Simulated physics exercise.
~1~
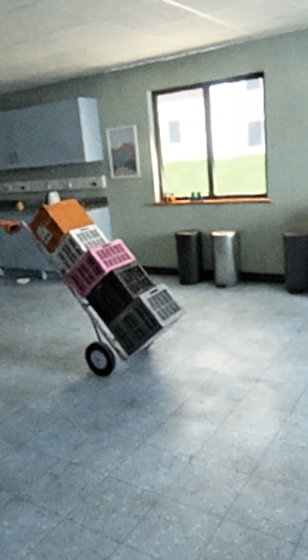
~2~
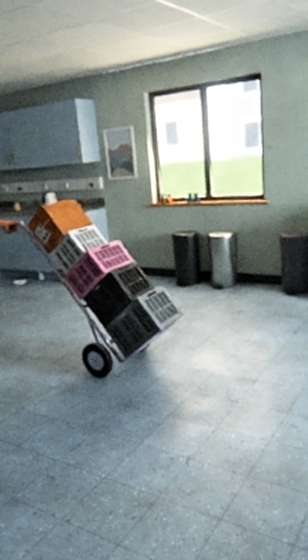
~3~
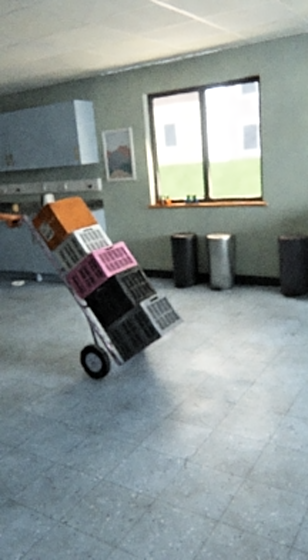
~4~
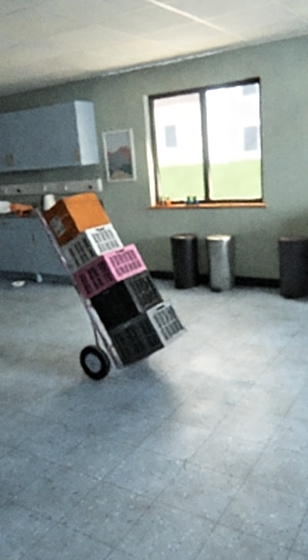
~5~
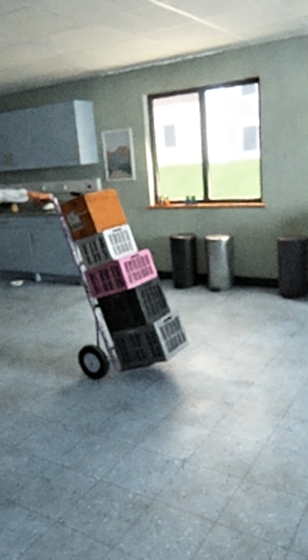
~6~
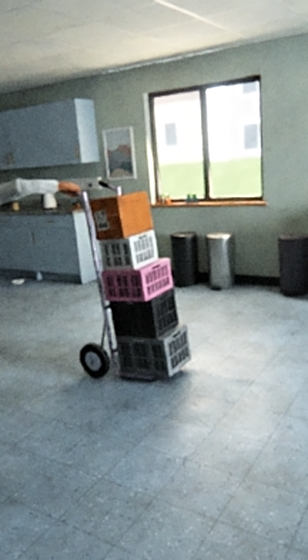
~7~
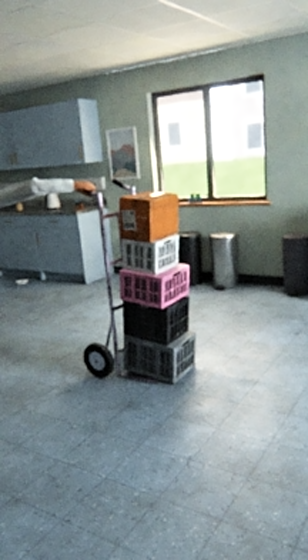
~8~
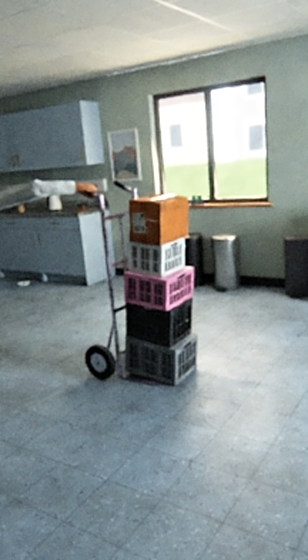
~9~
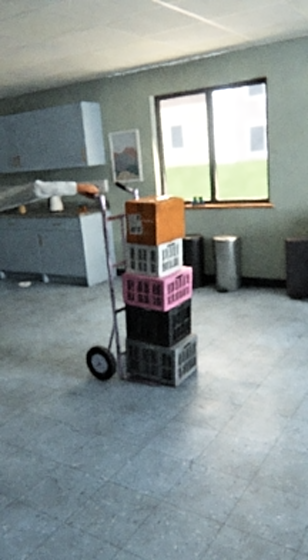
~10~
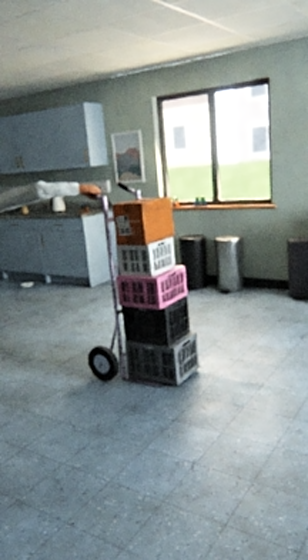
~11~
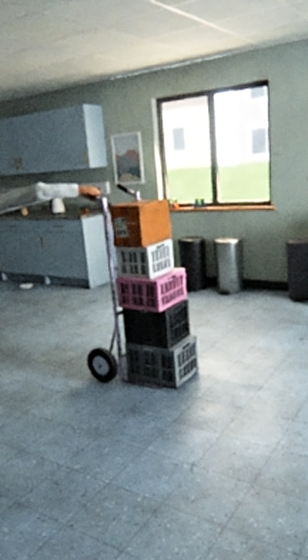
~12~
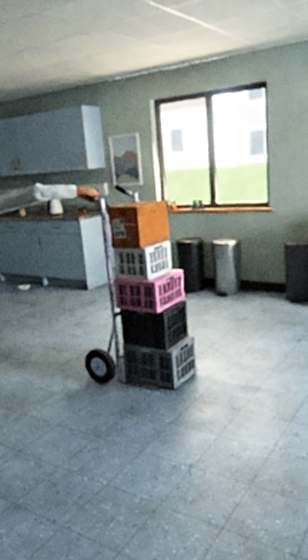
In a bare room with cabinets, a hand tips a leaning hand truck upright, its five stacked crates and boxes staying aboard.
